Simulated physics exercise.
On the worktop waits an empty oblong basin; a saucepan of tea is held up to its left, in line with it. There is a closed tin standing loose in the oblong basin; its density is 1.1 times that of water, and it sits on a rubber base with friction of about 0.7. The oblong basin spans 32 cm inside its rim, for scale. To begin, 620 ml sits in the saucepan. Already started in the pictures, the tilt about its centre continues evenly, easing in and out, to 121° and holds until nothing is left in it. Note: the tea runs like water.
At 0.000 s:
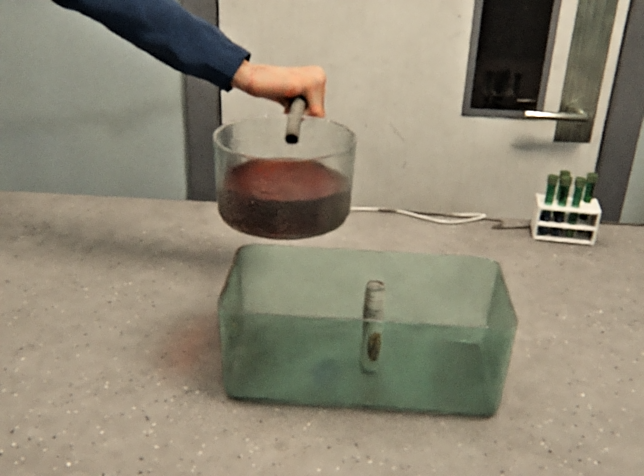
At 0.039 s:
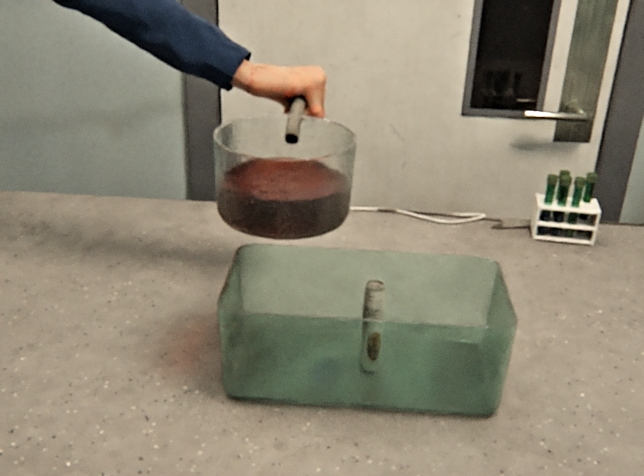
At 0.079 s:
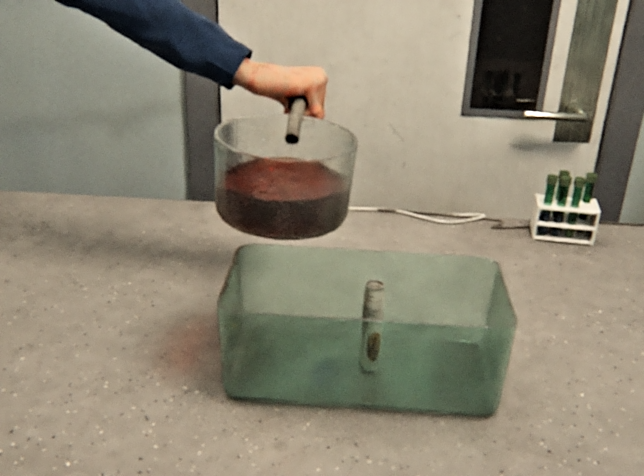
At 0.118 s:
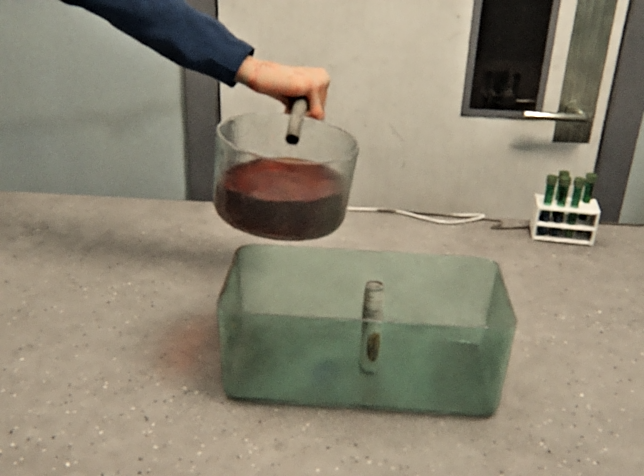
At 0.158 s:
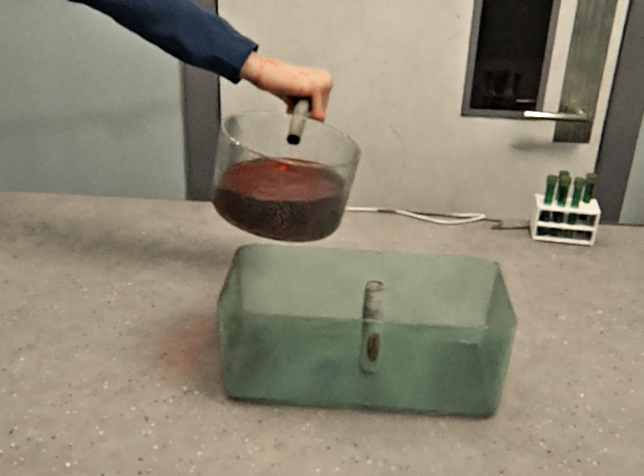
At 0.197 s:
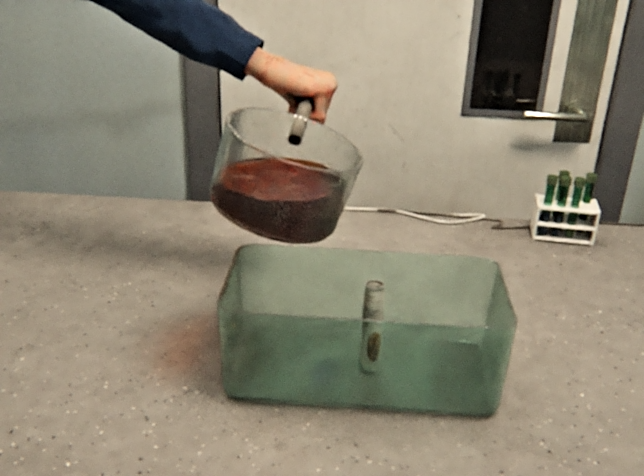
On a speckled grey worktop, a greenish oblong basin stands with a small upright cylinder in it, while a hand in a blue sleeve holds a clear round pan of dark reddish liquid above. The hand keeps the pan almost level at first, then gradually tilts it to the right, its rim dipping slightly.
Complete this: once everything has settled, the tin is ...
Once everything has settled, the tin is lying over.
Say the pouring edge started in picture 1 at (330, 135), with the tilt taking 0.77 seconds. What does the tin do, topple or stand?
After that, the tin overturns.
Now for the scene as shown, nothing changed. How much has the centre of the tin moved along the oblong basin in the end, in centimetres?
All told, the tin's centre has moved close to 8.0 cm.
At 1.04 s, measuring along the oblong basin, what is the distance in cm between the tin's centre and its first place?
About 5 cm.
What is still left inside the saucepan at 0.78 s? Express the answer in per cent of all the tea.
Around 8 in a hundred is still there.
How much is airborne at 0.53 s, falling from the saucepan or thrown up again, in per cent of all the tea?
About 36 per cent.
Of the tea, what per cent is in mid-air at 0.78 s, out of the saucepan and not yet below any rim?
I'd put it at about 8 per cent of the liquid.
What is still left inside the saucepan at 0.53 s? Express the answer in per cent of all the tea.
Near 58 in a hundred.
Then, 0.53 s in, the tilt is 88° and 59 per cent is still to pour; the tin stands where it began.
Then, 0.78 s in, the tilt is 120° and 8 per cent is still to pour; the tin stands 1 cm from where it began.
Then, 1.04 s in, the tilt is 121° and 0 per cent is still to pour; the tin leans 44°.
Then, 1.32 s in, the tilt is 121° and 0 per cent is still to pour; the tin lies on its side.
Finally, the tin lies on its side.
